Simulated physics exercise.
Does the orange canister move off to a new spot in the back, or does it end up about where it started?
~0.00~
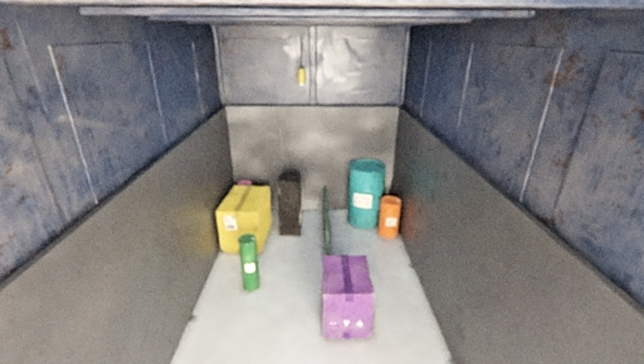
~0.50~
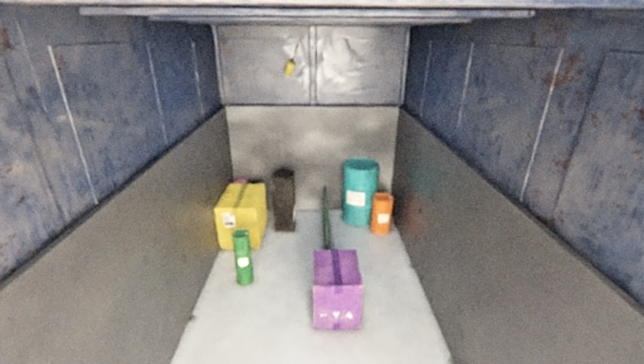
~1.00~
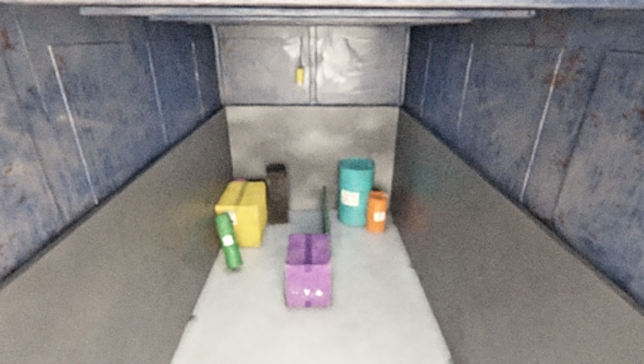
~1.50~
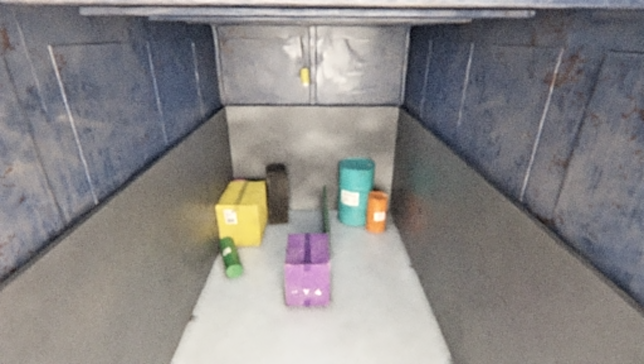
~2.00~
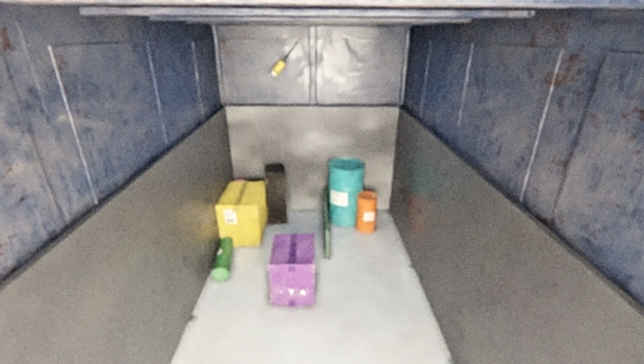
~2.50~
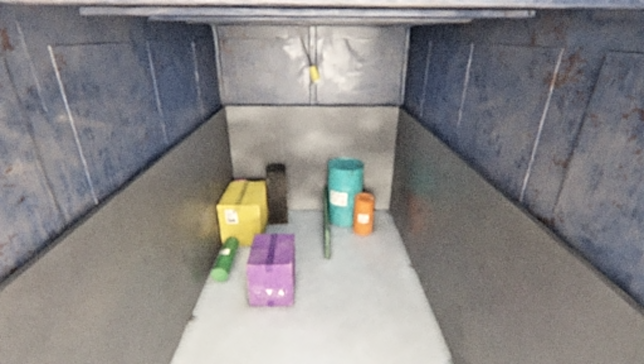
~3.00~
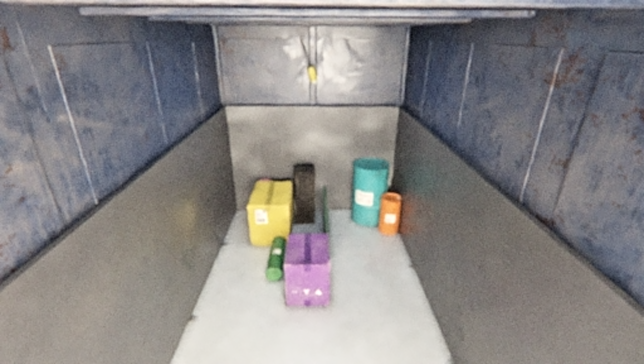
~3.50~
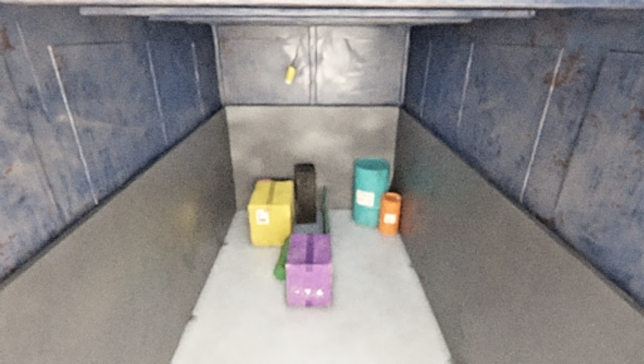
The orange canister ends up about where it started, still standing upright beside the turquoise drum.
